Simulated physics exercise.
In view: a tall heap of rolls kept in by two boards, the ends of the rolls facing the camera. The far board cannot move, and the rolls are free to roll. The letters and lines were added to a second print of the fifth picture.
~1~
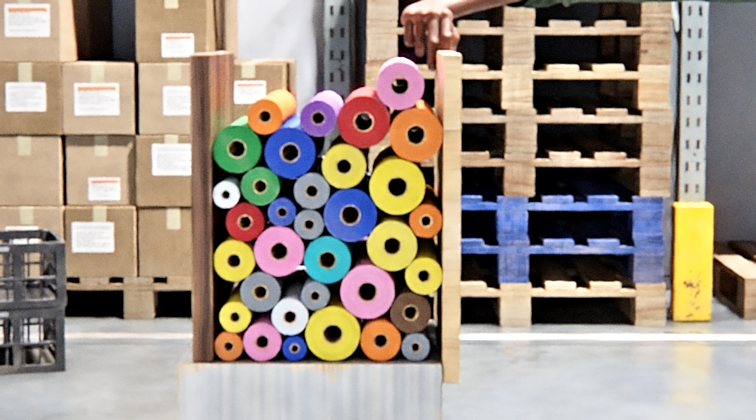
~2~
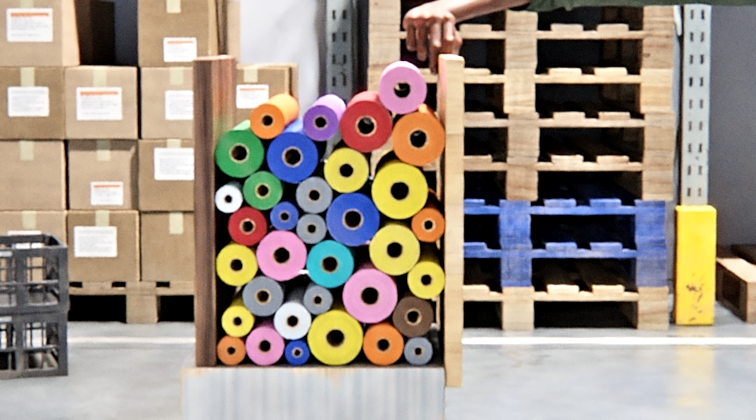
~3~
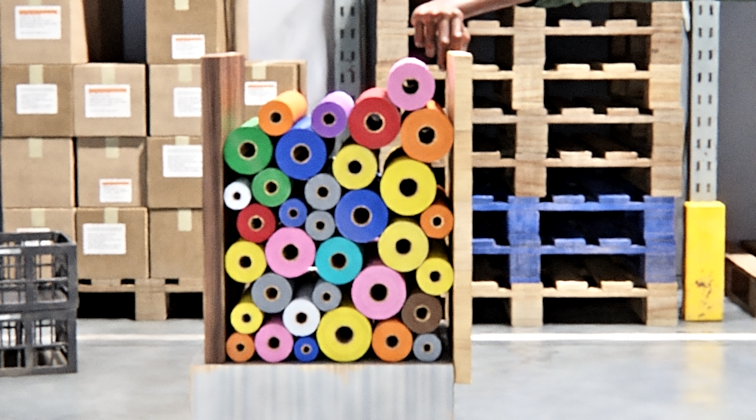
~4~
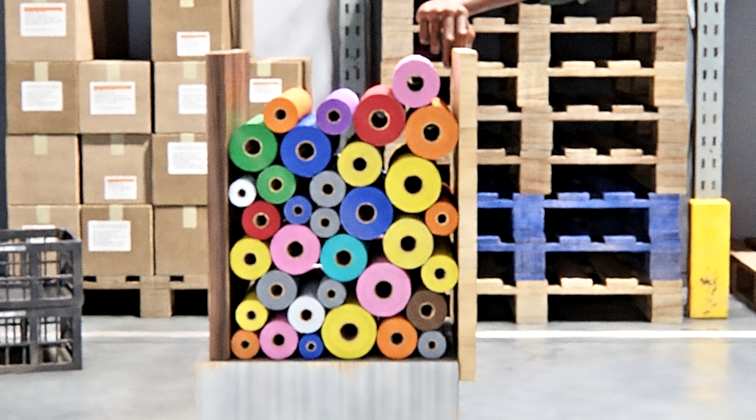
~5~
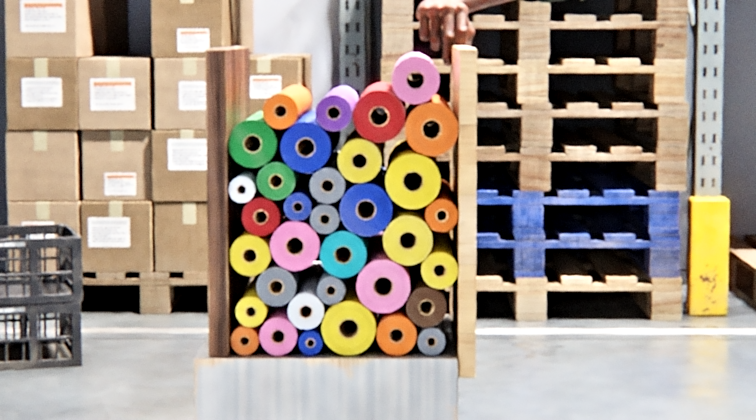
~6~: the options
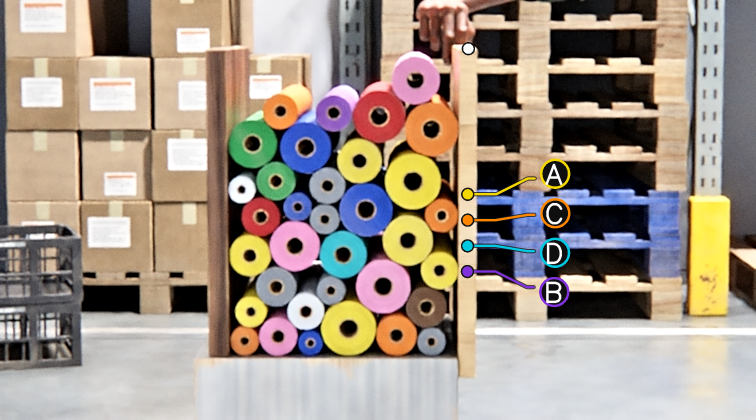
Colourful rolls stay stacked between two boards as a hand rests at the upper right.
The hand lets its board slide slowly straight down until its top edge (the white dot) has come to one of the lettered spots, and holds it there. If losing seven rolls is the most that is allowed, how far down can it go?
Stop at B.
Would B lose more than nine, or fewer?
Fewer than nine.
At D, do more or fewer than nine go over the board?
At D, fewer than nine.
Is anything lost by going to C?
At C: Yes.
On the marked copy, A at (468, 194); B at (468, 271); C at (468, 220); D at (468, 246); the white dot at (469, 49).
With B. Early on, top of the board (459, 140).
Further on, top of the board (459, 242).
At the end, top of the board (458, 270), five out over the board.
As for the rest, A two out over the board; C two out over the board; D about four out over the board.
